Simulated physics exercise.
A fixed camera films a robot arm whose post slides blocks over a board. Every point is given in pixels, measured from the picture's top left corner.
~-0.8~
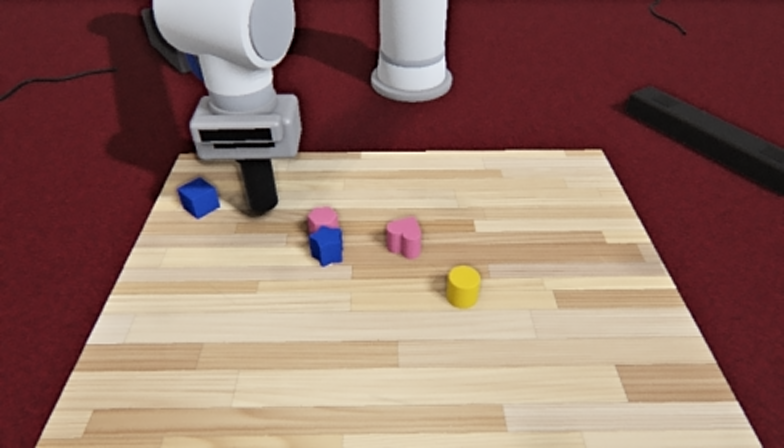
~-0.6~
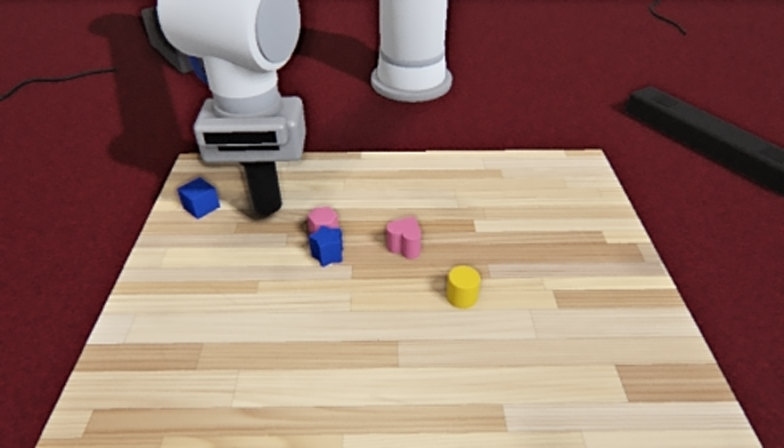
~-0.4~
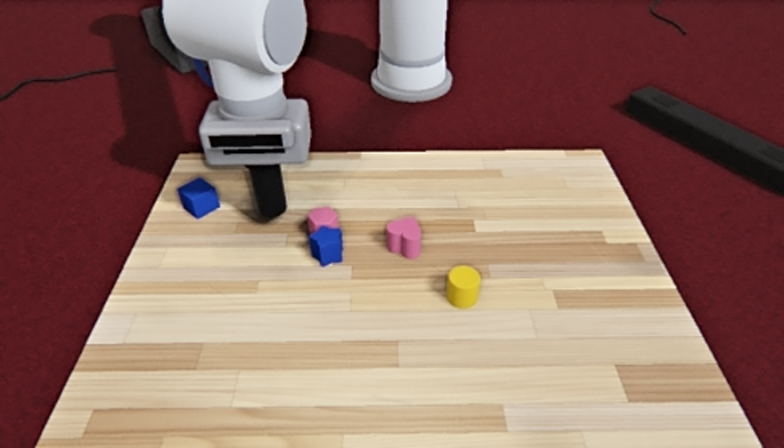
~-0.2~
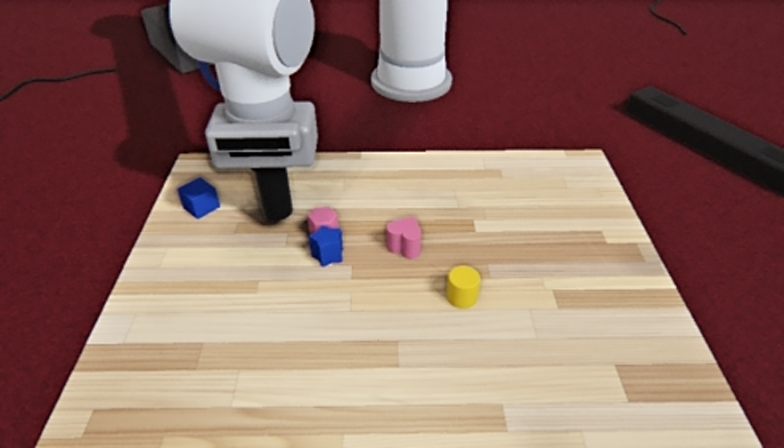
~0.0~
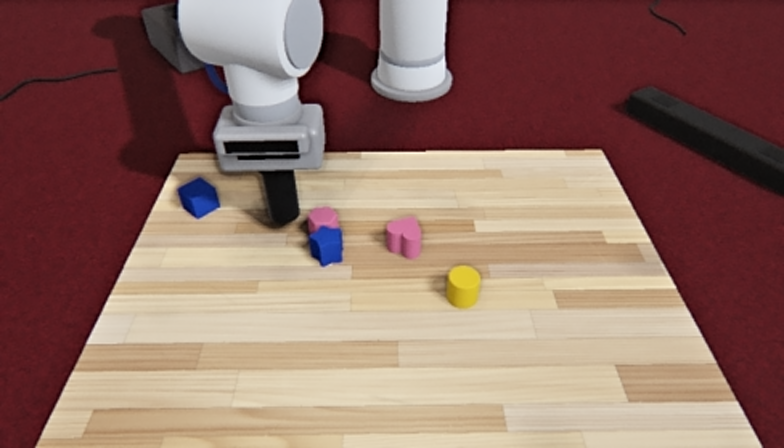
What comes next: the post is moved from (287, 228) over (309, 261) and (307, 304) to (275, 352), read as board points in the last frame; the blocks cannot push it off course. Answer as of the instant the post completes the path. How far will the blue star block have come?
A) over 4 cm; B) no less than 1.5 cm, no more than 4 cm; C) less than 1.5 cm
I'll go with B - no less than 1.5 cm, no more than 4 cm.
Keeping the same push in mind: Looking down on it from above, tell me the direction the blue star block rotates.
From the top: Counterclockwise.
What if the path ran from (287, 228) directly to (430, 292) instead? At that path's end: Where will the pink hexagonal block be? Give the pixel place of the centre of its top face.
It is at (374, 222).
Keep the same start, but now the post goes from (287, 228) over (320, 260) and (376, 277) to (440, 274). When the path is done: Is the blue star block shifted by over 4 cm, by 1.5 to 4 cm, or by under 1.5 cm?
It will fall in the top band, over 4 cm.
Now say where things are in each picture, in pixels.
In the first picture, lower end of the post at (264, 203), tops of blocks, pink hexagonal block at (322, 214), blue star block at (326, 235).
In the second picture, post at (268, 206), blocks as before.
In the third picture, post at (272, 209), blocks as before.
In the fourth picture, post at (278, 212), blocks as before.
In the fifth picture, post at (285, 214), pink hexagonal block at (322, 214), blue star block at (326, 235).
On the path given first. One third of the way, post at (307, 247); pink hexagonal block at (328, 217), turned 35° anticlockwise; blue star block at (339, 242).
Two thirds of the way, post at (304, 291); pink hexagonal block at (328, 217), turned 35° anticlockwise; blue star block at (340, 247), turned 45° anticlockwise.
At the end, post at (271, 338); pink hexagonal block at (328, 217), turned 35° anticlockwise; blue star block at (340, 247), turned 45° anticlockwise.
